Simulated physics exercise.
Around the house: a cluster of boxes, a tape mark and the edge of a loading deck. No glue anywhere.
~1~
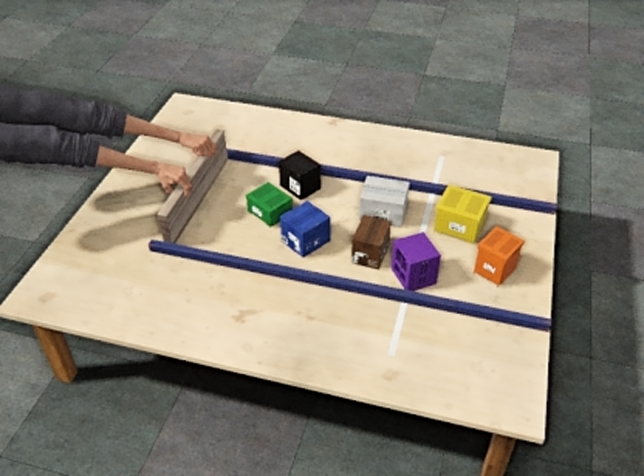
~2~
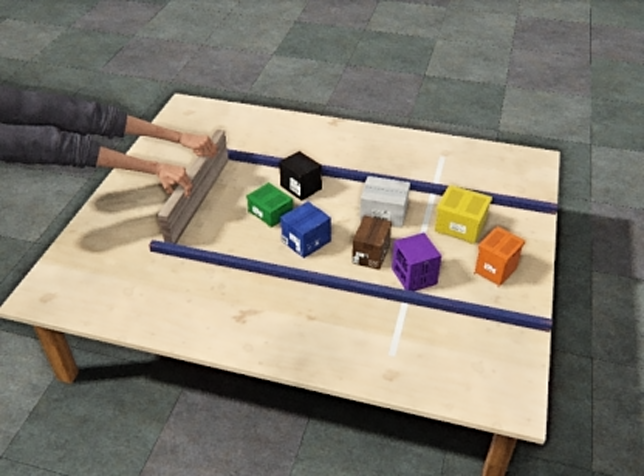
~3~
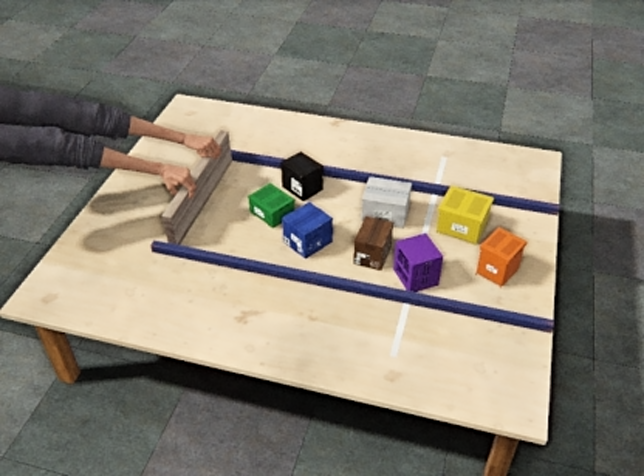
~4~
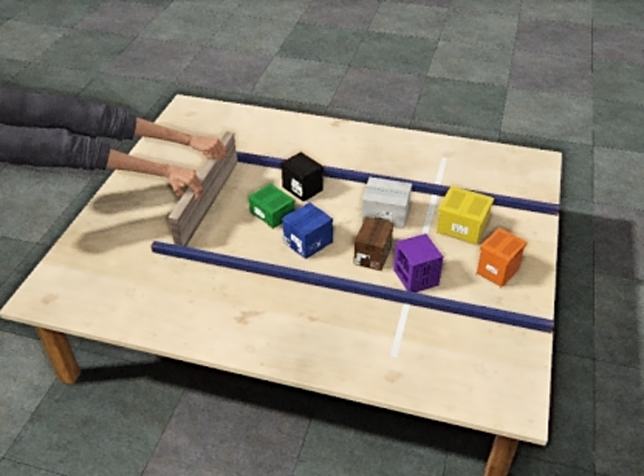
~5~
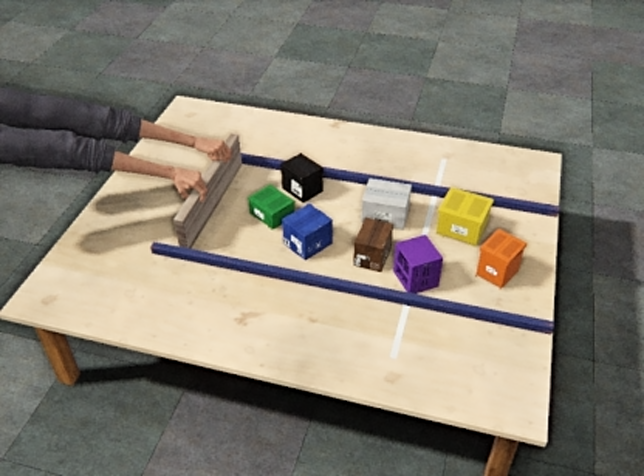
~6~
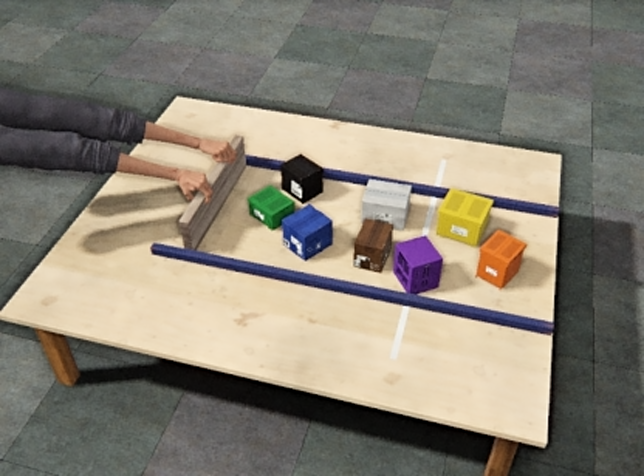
Two hands sliding a plank slightly right across a wooden table between blue rails, eight colourful boxes sitting still ahead of it.
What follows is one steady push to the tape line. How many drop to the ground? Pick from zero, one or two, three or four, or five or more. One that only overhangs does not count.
As it turns out, the number that fall off is zero.
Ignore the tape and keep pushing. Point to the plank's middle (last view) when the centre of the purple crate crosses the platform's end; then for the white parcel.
For the purple crate at (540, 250), for the white parcel at (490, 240).
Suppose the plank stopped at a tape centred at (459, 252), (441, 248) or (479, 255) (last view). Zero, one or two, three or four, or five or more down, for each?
The falls would be just one or two; zero; just one or two.
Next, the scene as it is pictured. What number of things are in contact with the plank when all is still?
3 of them.
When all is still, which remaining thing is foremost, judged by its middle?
The yellow tote ends nearest.
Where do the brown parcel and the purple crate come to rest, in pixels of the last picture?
The brown parcel stops around (478, 251); the purple crate around (487, 283).
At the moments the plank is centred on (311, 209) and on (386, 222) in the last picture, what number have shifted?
At the one place 3, at the other 7.
Soon after, none off yet; orange tote at rest near (500, 260); yellow tote at rest near (464, 218); purple crate at rest near (418, 266).
After that, none off yet; orange tote at rest near (500, 260); yellow tote displaced about its own width near (493, 222); purple crate displaced about its own width near (457, 277).
In the end, the number that fall off is zero.
